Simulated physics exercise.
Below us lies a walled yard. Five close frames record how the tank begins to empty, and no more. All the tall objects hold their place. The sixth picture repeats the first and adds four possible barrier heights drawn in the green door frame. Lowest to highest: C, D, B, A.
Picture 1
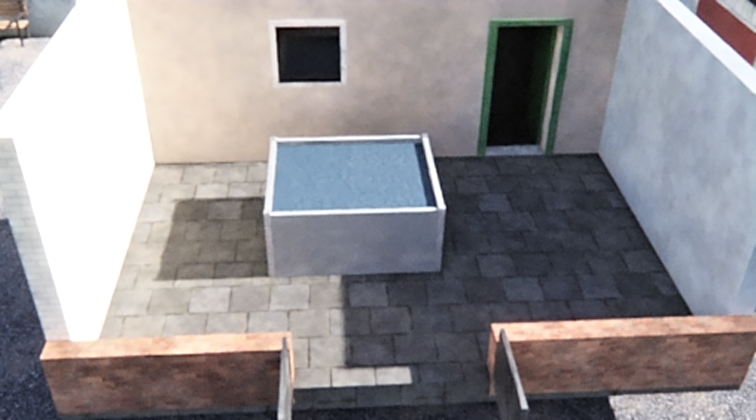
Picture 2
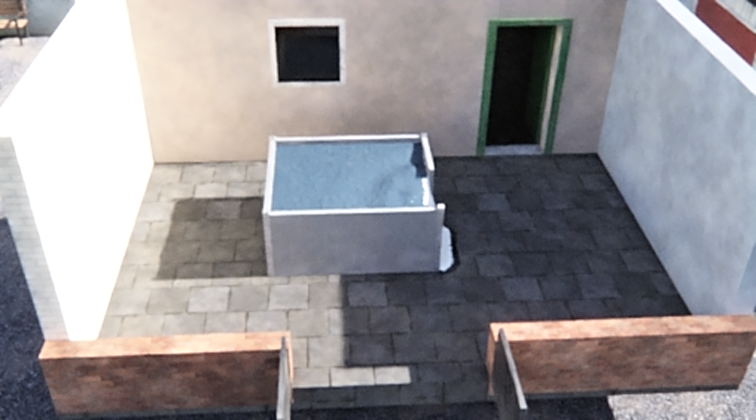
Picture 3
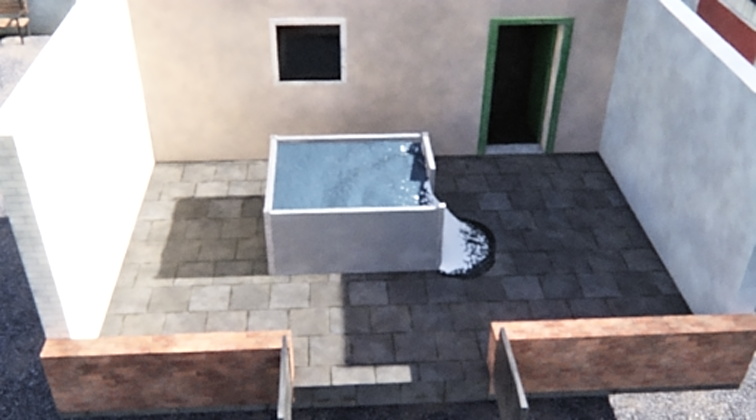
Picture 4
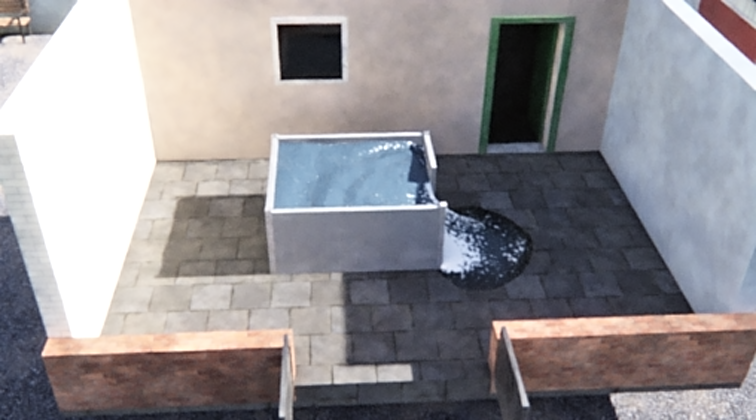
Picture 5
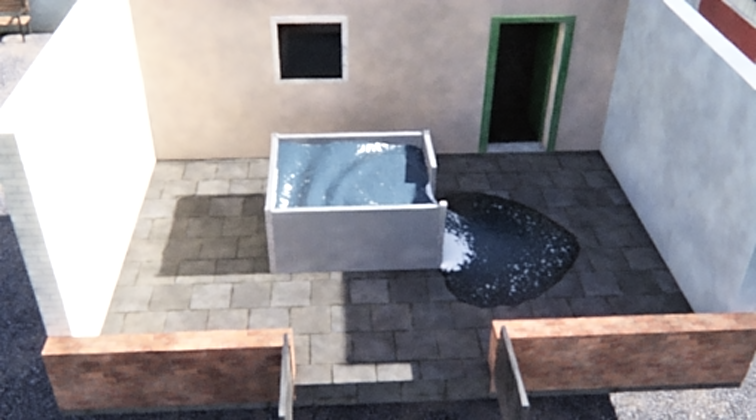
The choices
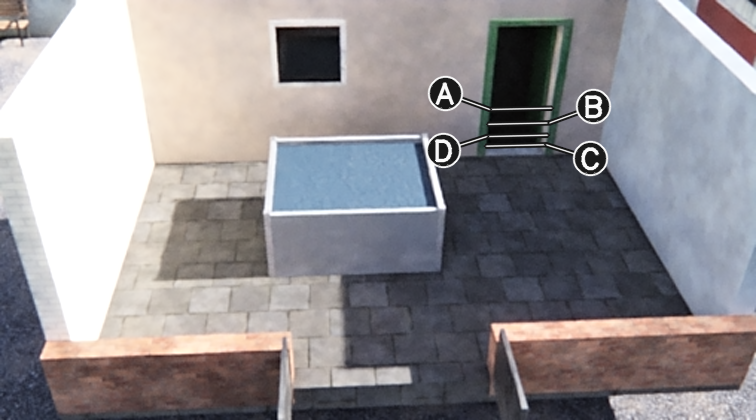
In this clip, a tank of still water stands in a walled yard before its right side opens, and water pours through the gap, spreading across the paving in a widening dark pool while the tank's surface ripples.
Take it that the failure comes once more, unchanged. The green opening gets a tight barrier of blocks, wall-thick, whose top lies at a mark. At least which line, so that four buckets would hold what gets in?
Choose C.
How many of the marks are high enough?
All of them.
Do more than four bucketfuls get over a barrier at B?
No.
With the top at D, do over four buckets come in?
No.
In white, A at (520, 108); B at (518, 123); C at (516, 145); D at (517, 135); from the bottom up C, D, B, A.
If A is chosen, nothing gets over.
If B is chosen, nothing gets over.
If C is chosen, a splash gets over, under a bucket.
If D is chosen, nothing gets over.
